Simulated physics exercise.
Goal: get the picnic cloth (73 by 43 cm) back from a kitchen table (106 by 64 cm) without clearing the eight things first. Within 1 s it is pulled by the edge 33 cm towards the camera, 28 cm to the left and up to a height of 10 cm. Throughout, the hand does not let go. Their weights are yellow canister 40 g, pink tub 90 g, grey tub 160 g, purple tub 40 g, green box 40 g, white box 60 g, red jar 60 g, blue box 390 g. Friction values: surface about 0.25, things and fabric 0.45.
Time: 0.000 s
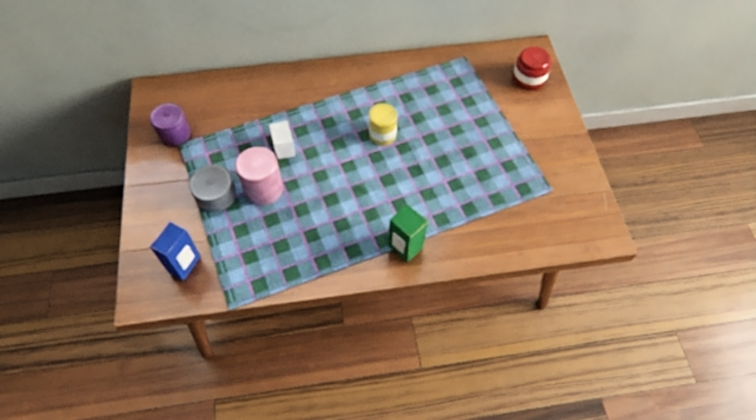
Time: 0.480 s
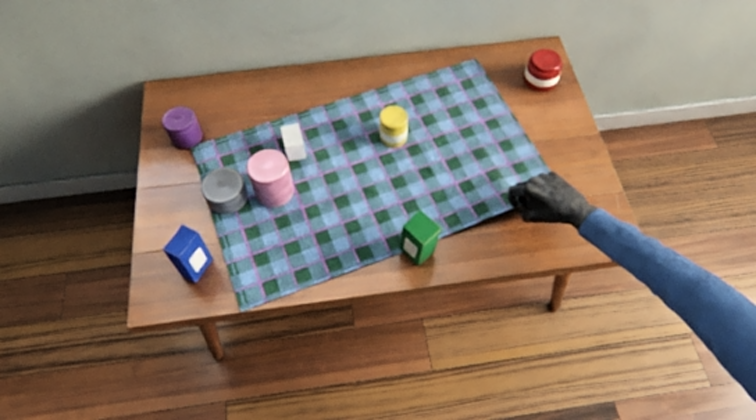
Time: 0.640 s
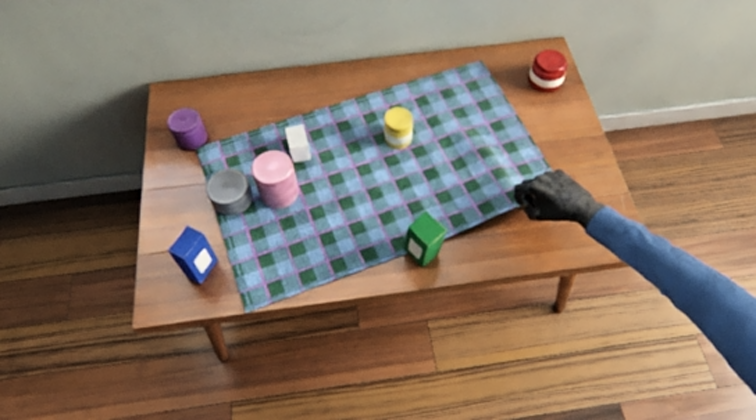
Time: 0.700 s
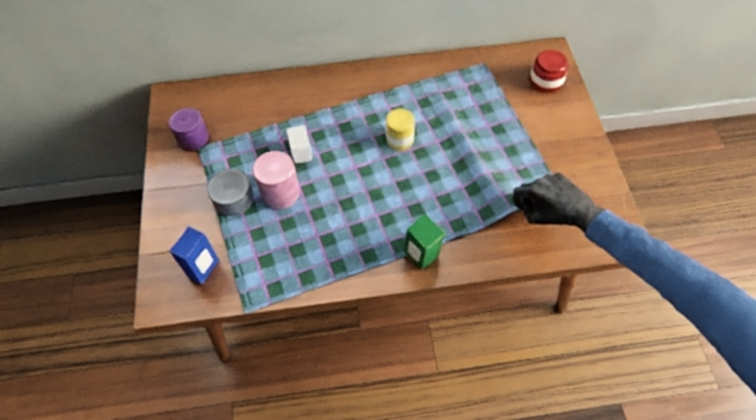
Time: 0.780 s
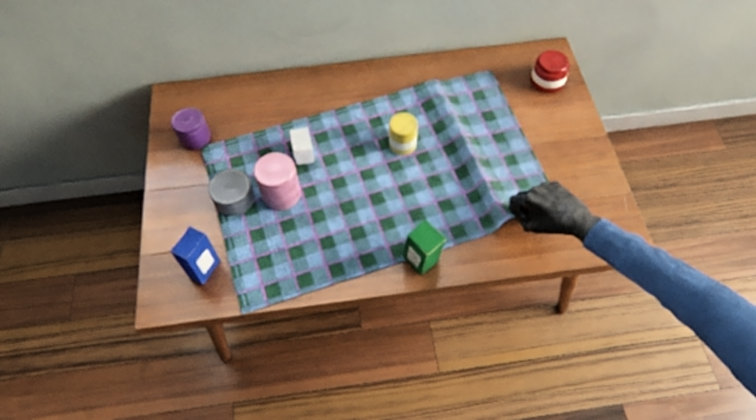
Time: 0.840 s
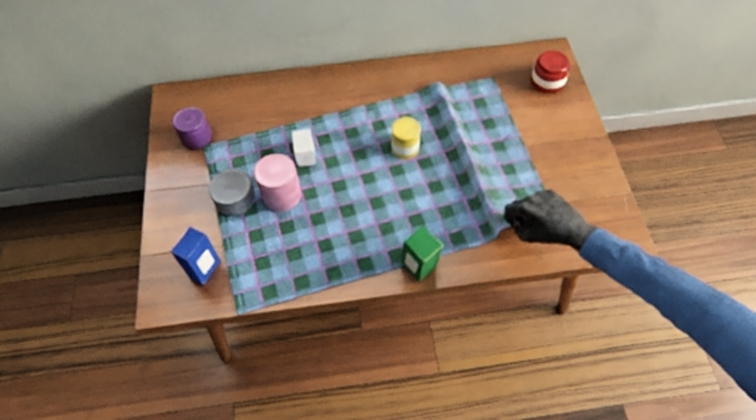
A blue and green checked cloth lies on a wooden table, seen from above in a wood-floored room. Pink and grey tubs, a white box and a yellow canister sit on it, a green box at its near edge, with purple tub and blue box left, red jar far right. The view shifts slightly as a dark-gloved, blue-sleeved arm grips the right edge, drawing the creasing cloth slightly nearer.
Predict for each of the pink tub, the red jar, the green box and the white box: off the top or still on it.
At the end, the pink tub will not come off; the red jar will not come off; the green box will come off; the white box will not come off.
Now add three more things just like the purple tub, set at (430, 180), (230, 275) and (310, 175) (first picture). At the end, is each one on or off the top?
In order: Comes off; holds on; holds on.
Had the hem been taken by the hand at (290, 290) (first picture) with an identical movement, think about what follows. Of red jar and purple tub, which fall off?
Then: Red jar stays on, purple tub remains.
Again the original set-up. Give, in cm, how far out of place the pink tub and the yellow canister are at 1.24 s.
Estimate: Pink tub near 4 cm, yellow canister near 20 cm.
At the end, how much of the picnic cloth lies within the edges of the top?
About 70 per cent.
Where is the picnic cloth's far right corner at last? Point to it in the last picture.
It settles at roughly (490, 221).
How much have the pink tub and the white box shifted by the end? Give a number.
For the pink tub it's 8 cm, and for the white box it's 15 cm.
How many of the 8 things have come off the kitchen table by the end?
The count is 1.
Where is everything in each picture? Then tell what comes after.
Shows, pink tub (256, 163); red jar (536, 57); green box (409, 220); white box (281, 133); picnic cloth corners (230, 310) (465, 57) (553, 191), in the first picture.
Shows, green box (421, 225); picnic cloth corners (241, 312) (476, 59); grip (517, 207), in the second picture.
Shows, picnic cloth corners (246, 313) (481, 61); grip (523, 205), in the third picture.
Shows, green box (425, 229); picnic cloth corners (245, 313) (485, 63); grip (522, 208), in the fourth picture.
Shows, green box (425, 235); yellow canister (403, 123); white box (301, 139); picnic cloth corners (242, 314) (491, 70); grip (518, 216), in the fifth picture.
Shows, pink tub (274, 170); red jar (554, 61); green box (422, 241); white box (303, 141); picnic cloth corners (238, 314) (493, 78); grip (513, 225), in the sixth picture.
By 1.0 s, 100 % of the picnic cloth is still over the top; green box 12 cm off its start, white box 5 cm off its start, pink tub 2 cm off its start.
By 1.2 s, 85 % of the picnic cloth is still over the top; green box over the edge, white box 10 cm off its start, pink tub 5 cm off its start.
By 1.4 s, 75 % of the picnic cloth is still over the top; green box over the edge, white box 14 cm off its start at (335, 179), pink tub 7 cm off its start at (282, 195).
By 1.6 s, 70 % of the picnic cloth is still over the top; green box over the edge, white box 15 cm off its start, pink tub 8 cm off its start.
By 3.2 s, 70 % of the picnic cloth is still over the top; green box over the edge, white box 15 cm off its start at (336, 185), pink tub 8 cm off its start at (280, 200), red jar 0 cm off its start at (554, 61).
